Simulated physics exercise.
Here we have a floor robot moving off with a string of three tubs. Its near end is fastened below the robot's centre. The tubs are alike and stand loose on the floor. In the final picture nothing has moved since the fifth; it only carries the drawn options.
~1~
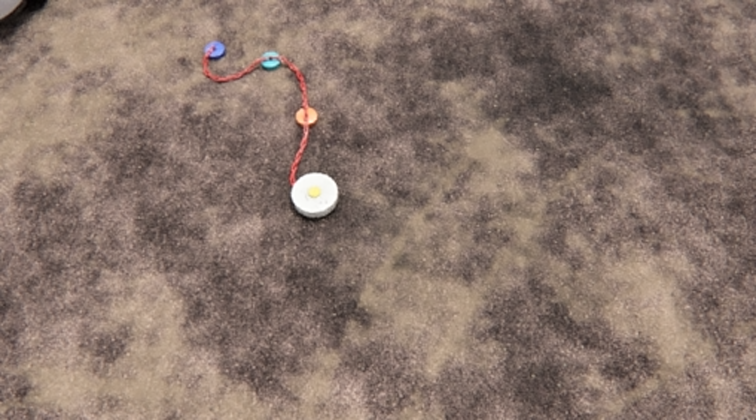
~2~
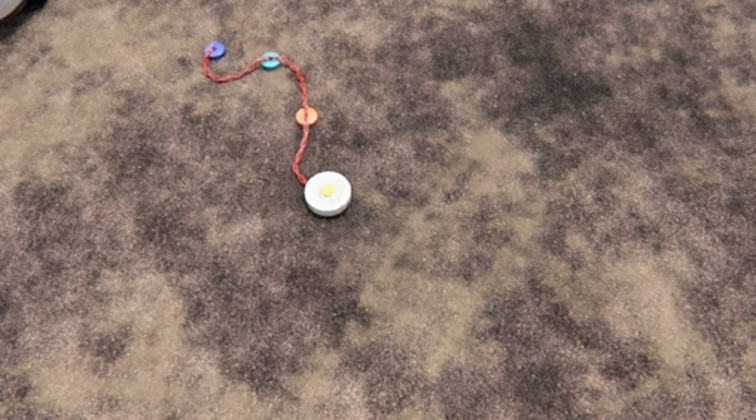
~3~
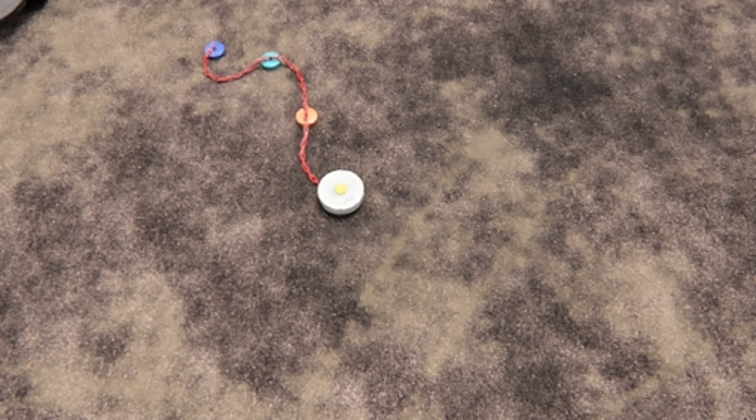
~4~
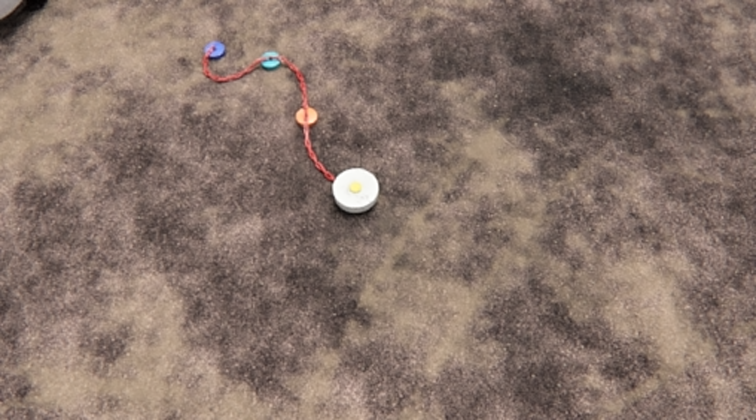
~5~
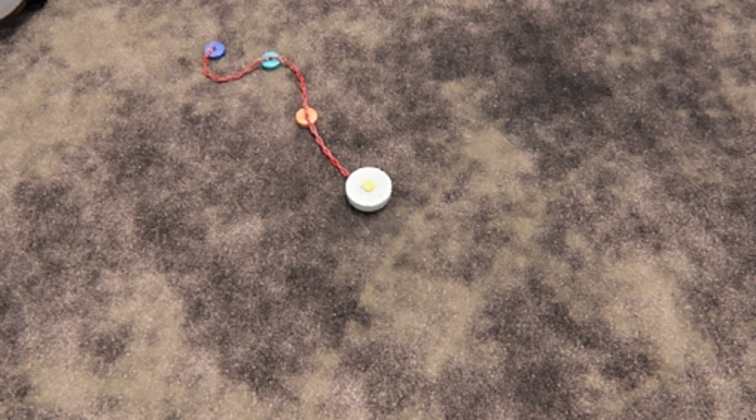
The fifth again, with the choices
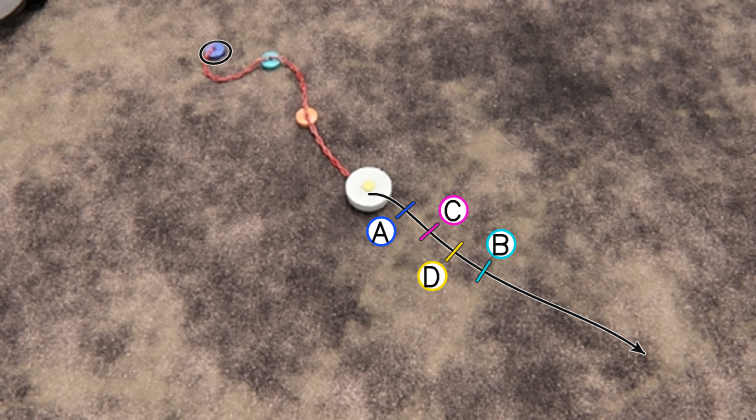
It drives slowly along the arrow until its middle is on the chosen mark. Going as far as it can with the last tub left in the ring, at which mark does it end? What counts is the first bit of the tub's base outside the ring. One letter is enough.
C is the last safe stop.
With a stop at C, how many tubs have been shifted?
Two.
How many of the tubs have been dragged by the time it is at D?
By then, three.
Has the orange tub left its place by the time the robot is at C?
Yes.
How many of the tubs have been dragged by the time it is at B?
By then, three.
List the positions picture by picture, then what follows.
The first picture shows orange tub (307, 117); robot (315, 196); blue tub (215, 50).
The second picture shows robot (328, 195); blue tub (215, 50).
The third picture shows robot (341, 193); orange tub (307, 117).
The fourth picture shows robot (356, 191); turquoise tub (271, 61).
The fifth picture shows robot (369, 190); blue tub (215, 50); turquoise tub (271, 61); orange tub (307, 117).
On the marked copy, A at (405, 210); B at (483, 271); C at (429, 232); D at (454, 252); the ring at (216, 53); the route from (369, 194) via (490, 275) to (644, 354).
With C. Early on, robot (393, 196); blue tub (215, 50); turquoise tub (273, 66); orange tub (320, 127).
Further on, robot (414, 213); blue tub (215, 50); turquoise tub (282, 82); orange tub (338, 141).
At the end, robot (430, 228); blue tub (215, 50); turquoise tub (291, 95); orange tub (352, 154); the ringed tub at the far end is still in its ring.
As for the rest, A is safe but short; B drags the last tub to (250, 74); D drags the last tub to (231, 60).
